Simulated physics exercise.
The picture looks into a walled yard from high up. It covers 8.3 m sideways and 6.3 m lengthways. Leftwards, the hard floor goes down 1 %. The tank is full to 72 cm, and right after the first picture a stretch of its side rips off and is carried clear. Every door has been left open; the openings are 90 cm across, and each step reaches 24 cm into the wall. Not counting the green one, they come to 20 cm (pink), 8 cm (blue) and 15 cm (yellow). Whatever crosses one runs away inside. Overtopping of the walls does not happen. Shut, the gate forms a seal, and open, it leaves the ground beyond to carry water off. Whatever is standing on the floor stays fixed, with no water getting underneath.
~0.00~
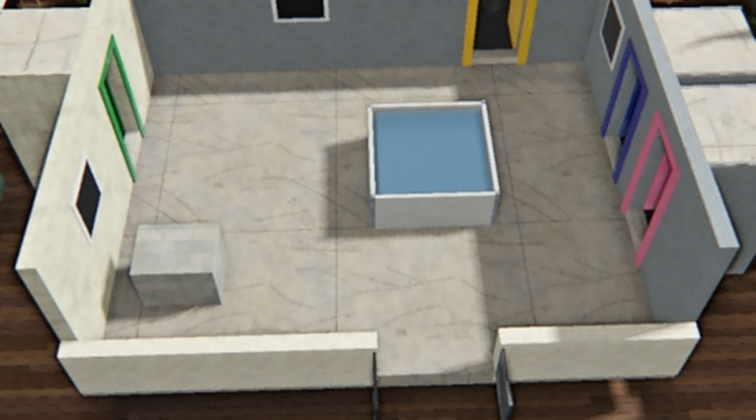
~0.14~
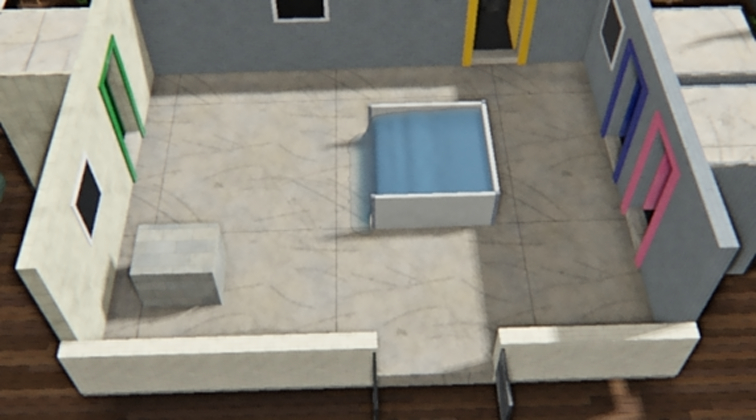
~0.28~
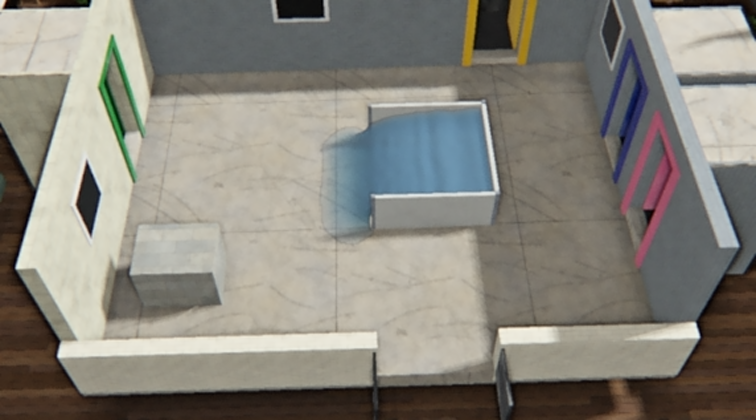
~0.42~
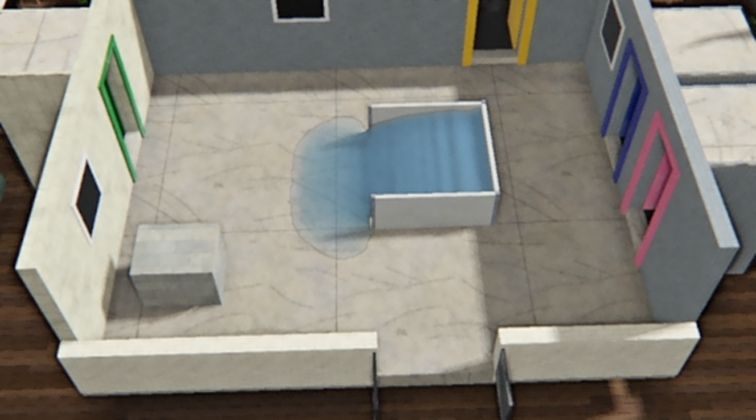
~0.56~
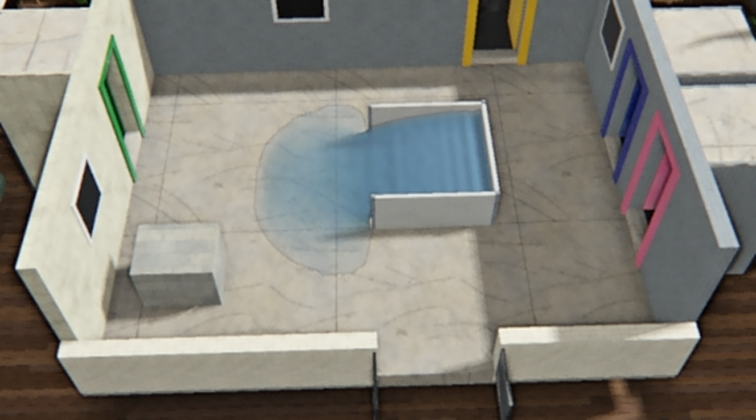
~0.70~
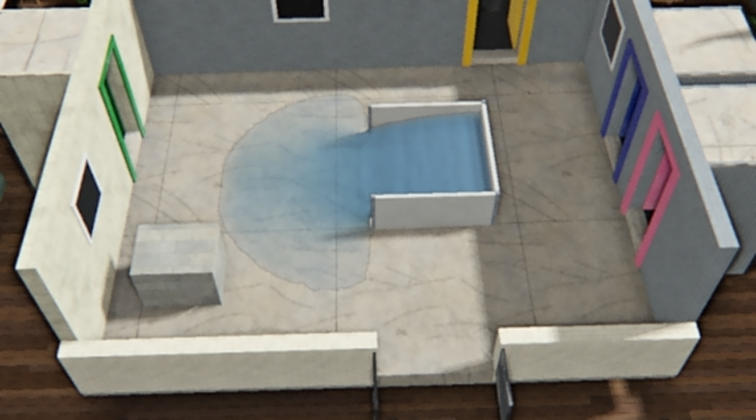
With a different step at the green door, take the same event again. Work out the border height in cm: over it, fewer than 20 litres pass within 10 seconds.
Border at about 26 cm.
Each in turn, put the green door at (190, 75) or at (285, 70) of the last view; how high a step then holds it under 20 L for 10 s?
In turn: Roughly 26 cm, roughly 7.5 cm.
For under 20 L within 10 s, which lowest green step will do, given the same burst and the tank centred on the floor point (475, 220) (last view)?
Some 19 cm.
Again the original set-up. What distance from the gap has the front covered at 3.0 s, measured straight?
Around 5.4 m out.
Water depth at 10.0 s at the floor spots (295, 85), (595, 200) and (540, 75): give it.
In that order: 6, 3 and 6 cm.
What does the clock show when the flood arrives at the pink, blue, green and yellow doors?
Times: Pink 9.5 s, blue 8.5 s, green 1.1 s, yellow 6.0 s.
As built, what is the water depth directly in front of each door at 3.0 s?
Centimetres: Pink = 0, blue = 0, green = 27, yellow = 0.
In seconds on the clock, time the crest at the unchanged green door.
It peaks at about 2.0 s.
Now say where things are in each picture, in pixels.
In the first picture, still water, 72 cm deep, in the tank at (431, 151); the green door at (124, 117) is dry.
In the second picture, the front is at (357, 227), 0.3 m from the gap at (373, 170); 0.5 m2 of floor is wet, 72 cm left at the back.
In the third picture, the gap is at (373, 172), the front 0.8 m out at (328, 225); the back of the tank holds 72 cm.
In the fourth picture, the gap is at (373, 173), the front 1.3 m out at (296, 211); the back of the tank holds 68 cm.
In the fifth picture, the front is at (261, 207), 1.9 m from the gap at (373, 173); 5.3 m2 of floor is wet, 61 cm left at the back.
In the sixth picture, the front is at (225, 211), 2.5 m from the gap at (373, 174); 7.6 m2 of floor is wet, 62 cm left at the back; 1.6 m in a straight line remain to the green door at (124, 117).
After 1.4 s water covers 35 % of the floor, deepest (34 cm) near (131, 198); 28 cm at the green door, 2 litres in over its 19 cm step.
After 3.0 s water covers 45 % of the floor, deepest (36 cm) near (154, 81); 27 cm at the green door, 77 litres in over its 19 cm step.
After 10.0 s water covers 95 % of the floor, deepest (10 cm) near (100, 359); 9 cm at the green door, 93 litres in over its 19 cm step.
At the green door as built, the water arrived by 1.2 s and peaked near 33 cm at 2.0 s.
Run again over the same 10 s with other heights there, 50 litres in over 22.5 cm, 4 litres over 30.5 cm. The limit of 20 litres is kept from about 26 cm up.
